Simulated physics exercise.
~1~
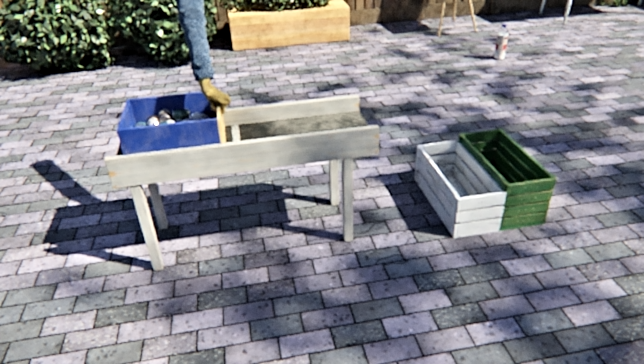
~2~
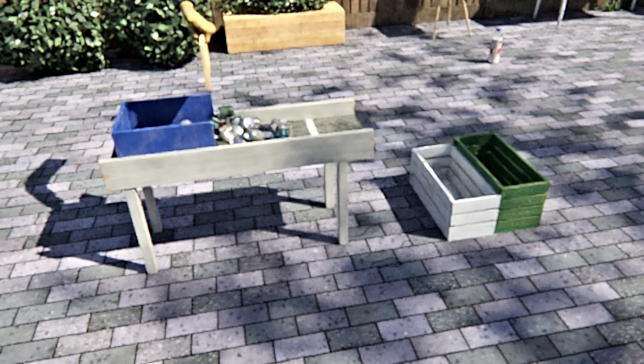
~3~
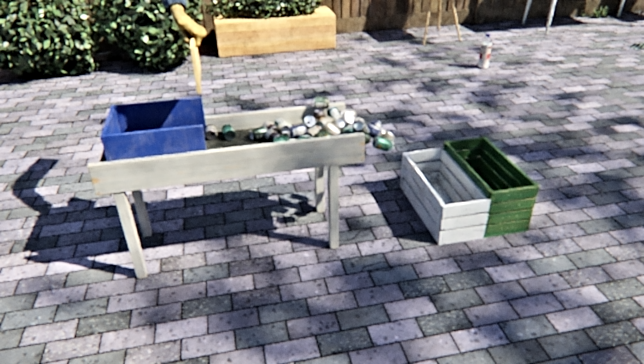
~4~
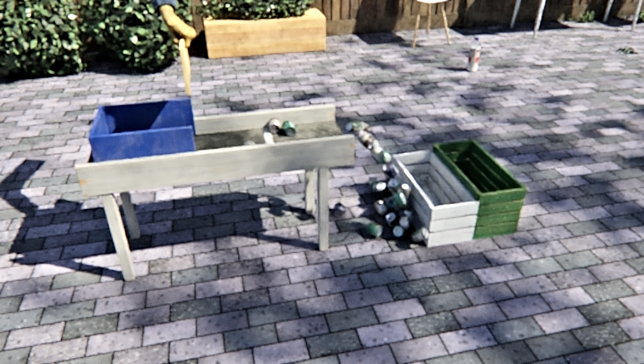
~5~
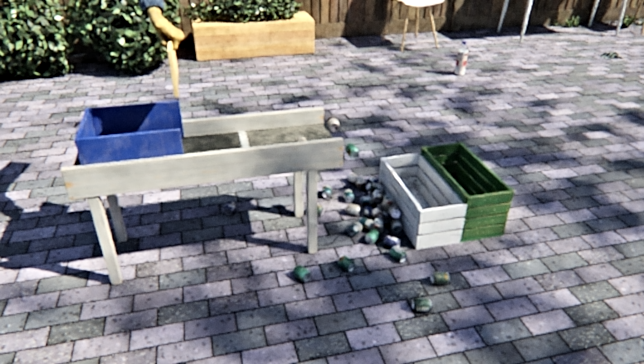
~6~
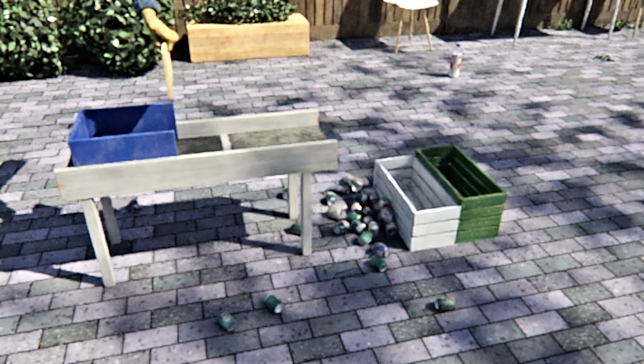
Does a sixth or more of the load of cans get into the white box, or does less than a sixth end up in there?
Less than a sixth of the load ends up in the white box. The cans drop off the end of the belt too early and come to rest on the paving short of it.
